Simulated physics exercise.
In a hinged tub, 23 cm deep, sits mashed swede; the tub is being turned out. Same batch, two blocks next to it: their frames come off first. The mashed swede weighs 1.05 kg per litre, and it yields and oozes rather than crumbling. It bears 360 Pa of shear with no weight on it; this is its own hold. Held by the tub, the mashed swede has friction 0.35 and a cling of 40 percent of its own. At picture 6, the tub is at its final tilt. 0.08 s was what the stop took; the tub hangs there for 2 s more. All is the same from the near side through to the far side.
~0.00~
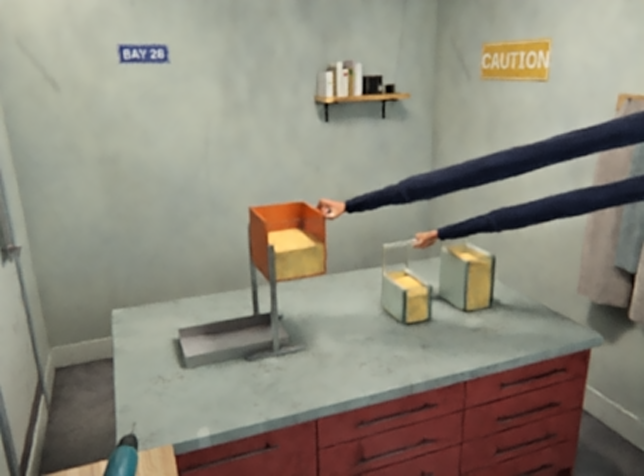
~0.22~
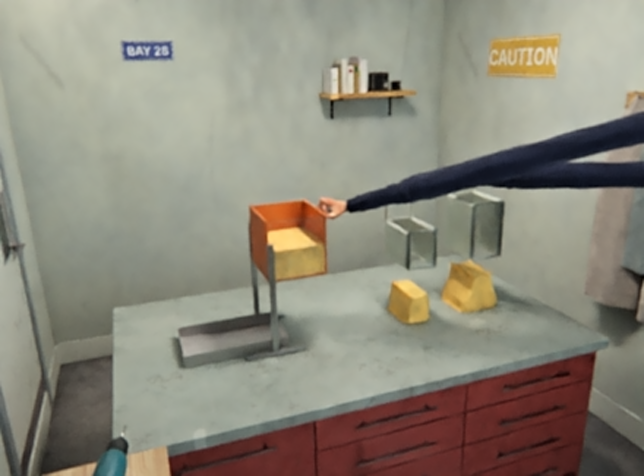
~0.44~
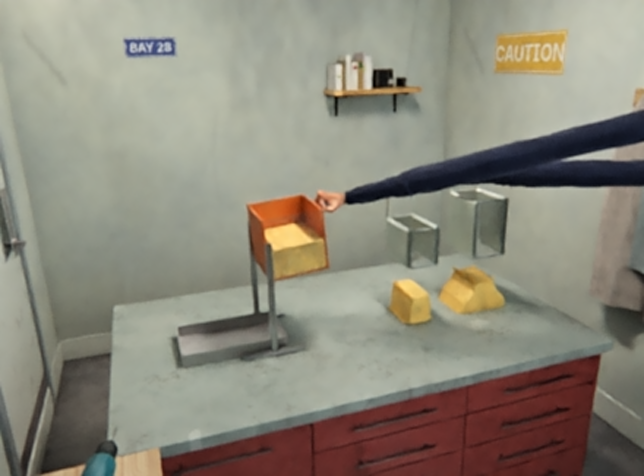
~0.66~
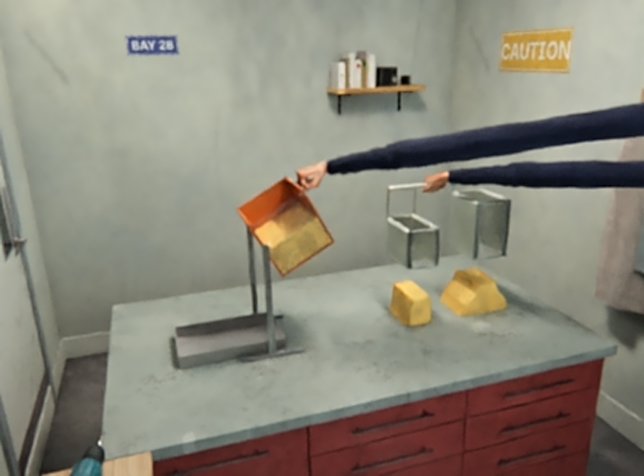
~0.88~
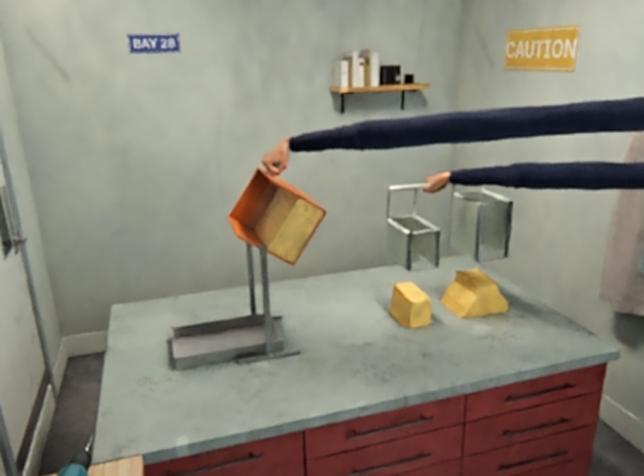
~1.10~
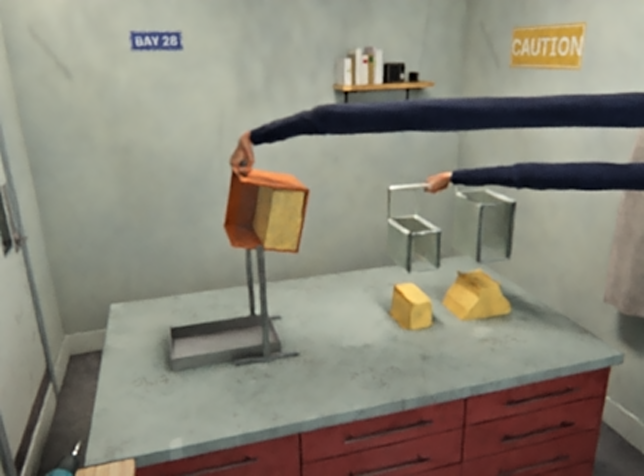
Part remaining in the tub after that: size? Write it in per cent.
Close to 100 %.
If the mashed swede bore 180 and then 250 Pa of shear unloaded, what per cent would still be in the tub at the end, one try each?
The answers, in order, are 100 % and 100 %.
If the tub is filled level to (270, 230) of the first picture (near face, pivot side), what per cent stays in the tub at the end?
That works out near 85 %.
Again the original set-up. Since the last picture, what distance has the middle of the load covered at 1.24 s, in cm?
Some 2 cm.
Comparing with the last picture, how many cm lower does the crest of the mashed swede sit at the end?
4 cm or so.
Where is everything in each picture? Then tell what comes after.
The first frame shows handle-side rim at (323, 216), tilt 0 degrees; crest of the mashed swede at (312, 246); block heights 13 cm, 21 cm (left to right).
The second frame shows handle-side rim at (324, 215), tilt 0 degrees; crest of the mashed swede at (312, 246); block heights 13 cm, 17 cm (left to right).
The third frame shows handle-side rim at (321, 210), tilt 5 degrees; crest of the mashed swede at (320, 240); block heights 13 cm, 14 cm (left to right).
The fourth frame shows handle-side rim at (302, 192), tilt 29 degrees; crest of the mashed swede at (315, 219); block heights 13 cm, 14 cm (left to right).
The fifth frame shows handle-side rim at (271, 182), tilt 55 degrees; crest of the mashed swede at (300, 200); block heights 13 cm, 14 cm (left to right).
The sixth frame shows handle-side rim at (243, 183), tilt 77 degrees; crest of the mashed swede at (277, 191); block heights 13 cm, 14 cm (left to right).
After 1.24 s, the tub is at 77 degrees and holds 100 %.
After 1.41 s, the tub is at 77 degrees and holds 100 %.
After 1.58 s, the tub is at 77 degrees and holds 100 %.
After 1.75 s, the tub is at 77 degrees and holds 100 %.
After 3.10 s, the tub is at 77 degrees and holds 100 %.
